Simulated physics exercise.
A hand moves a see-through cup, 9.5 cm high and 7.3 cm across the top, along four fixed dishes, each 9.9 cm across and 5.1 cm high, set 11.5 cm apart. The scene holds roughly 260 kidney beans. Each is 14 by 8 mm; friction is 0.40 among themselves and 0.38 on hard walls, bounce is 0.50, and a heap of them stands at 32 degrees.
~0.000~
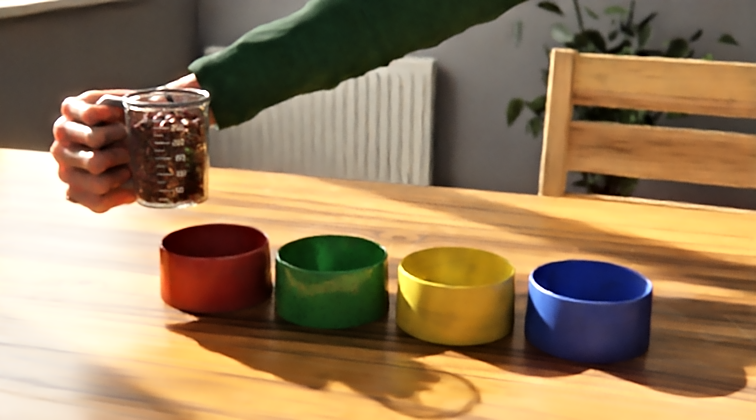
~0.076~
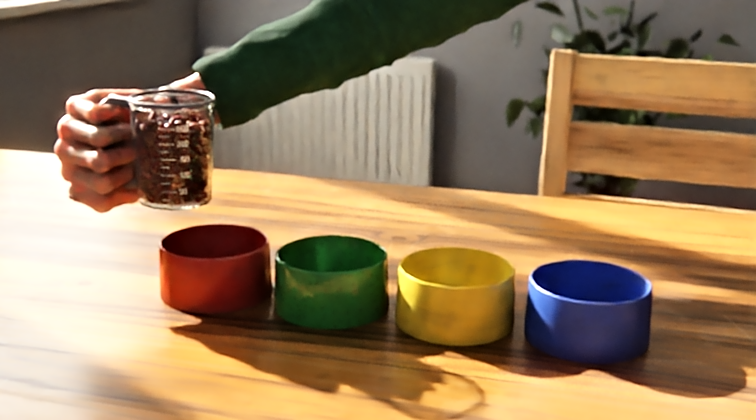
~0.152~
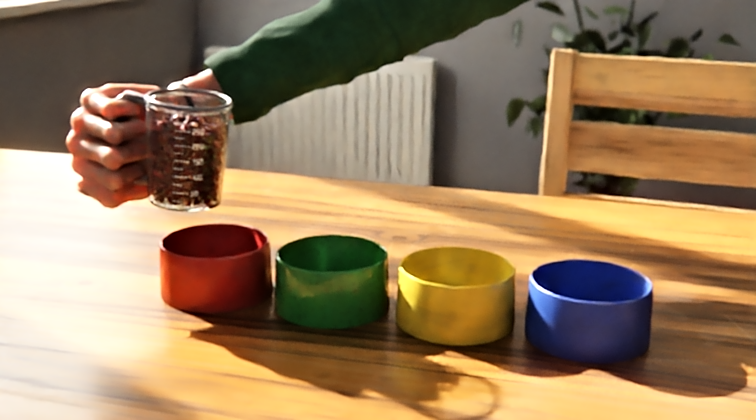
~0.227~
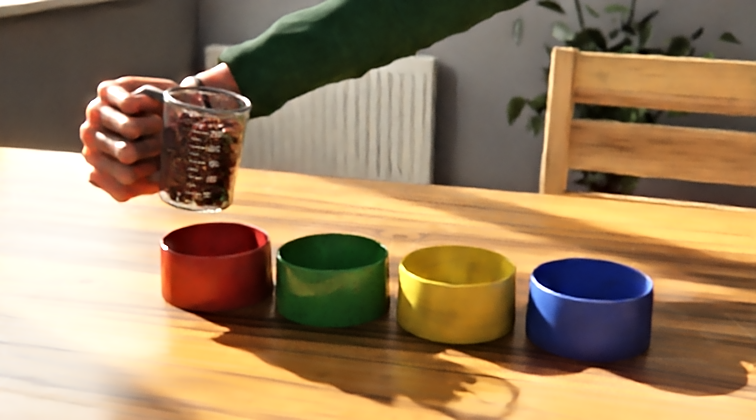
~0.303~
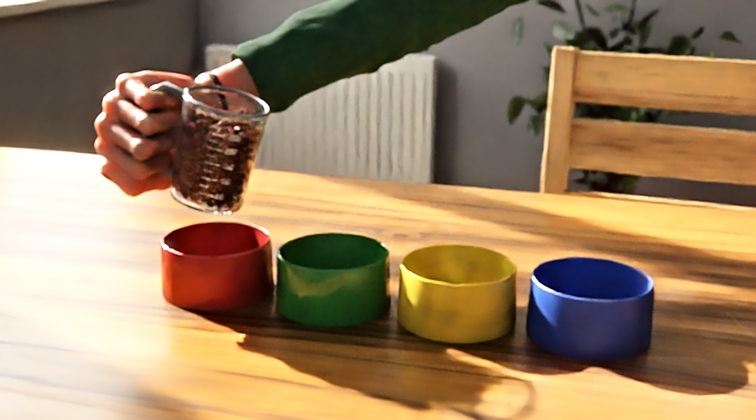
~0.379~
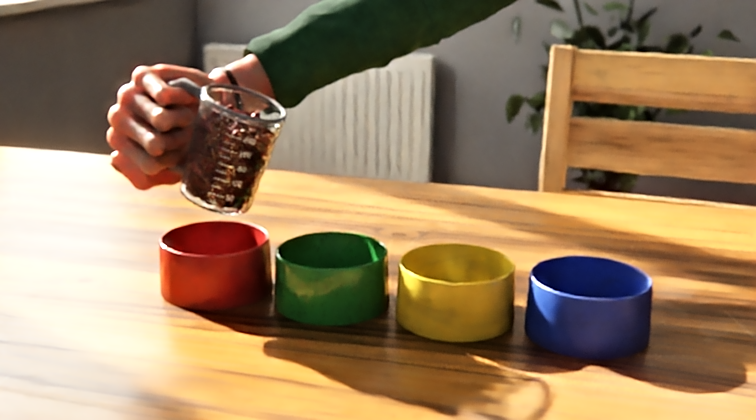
A hand at the end of a green-sleeved arm holds a clear, handled measuring cup of dark reddish-brown beans above a sunlit wooden table, seen from slightly above. Four round dishes, red, green, yellow and blue from left to right, stand in a row before a wooden chair, a plant and a pale radiator. The hand moves the cup a little rightward while gradually tilting it to the right, and the camera stays still.
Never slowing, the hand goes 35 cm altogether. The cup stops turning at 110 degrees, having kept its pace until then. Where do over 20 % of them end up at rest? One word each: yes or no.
Red dish: No; blue dish: Yes; green dish: No; yellow dish: No; counter: No.
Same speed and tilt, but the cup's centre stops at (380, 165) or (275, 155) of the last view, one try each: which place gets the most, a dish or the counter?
Yellow; green.
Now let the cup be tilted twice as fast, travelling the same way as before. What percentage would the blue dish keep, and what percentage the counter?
In the blue dish 20; on the counter 10.
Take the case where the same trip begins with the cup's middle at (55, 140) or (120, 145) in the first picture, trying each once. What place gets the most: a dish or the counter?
The biggest share goes to yellow on the first try and blue on the second.
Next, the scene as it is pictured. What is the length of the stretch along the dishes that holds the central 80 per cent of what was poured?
It spans about 6 centimetres along the dishes.
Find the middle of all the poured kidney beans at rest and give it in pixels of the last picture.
(601, 309).
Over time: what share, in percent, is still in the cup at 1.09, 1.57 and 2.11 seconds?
At the three moments: 100, 95 and 20 percent.
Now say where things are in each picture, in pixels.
In the first frame, cup at (170, 148), tilt 0 degrees, lip at (204, 100), moved 0.0 cm; middle of the pieces at (170, 160); red dish at (215, 241); green dish at (332, 253); yellow dish at (457, 267); blue dish at (591, 281).
In the second frame, cup at (174, 149), tilt 1 degrees, lip at (210, 102), moved 0.5 cm; middle of the pieces at (174, 161).
In the third frame, cup at (187, 150), tilt 6 degrees, lip at (227, 106), moved 1.7 cm; middle of the pieces at (186, 162).
In the fourth frame, cup at (202, 150), tilt 10 degrees, lip at (246, 109), moved 3.2 cm; middle of the pieces at (201, 162).
In the fifth frame, cup at (217, 150), tilt 15 degrees, lip at (265, 114), moved 4.6 cm; middle of the pieces at (215, 162).
In the sixth frame, cup at (230, 151), tilt 20 degrees, lip at (282, 119), moved 6.0 cm; middle of the pieces at (227, 163); red dish at (215, 238); green dish at (332, 250); yellow dish at (457, 263); blue dish at (591, 277). Its pace works out near 60 degrees a second; the hand travels 19 cm a second.
Then, at 1.09 s, tilt 64 degrees; cup holds 100 %.
Then, at 1.57 s, tilt 93 degrees; cup holds 95 %, blue 5 %.
Then, at 2.11 s, tilt 110 degrees; cup holds 20 %, blue 70 %.
In the end, at 3.5 s, red 0 %, blue 90 %, green 0 %, yellow 0 %, counter 10 %.
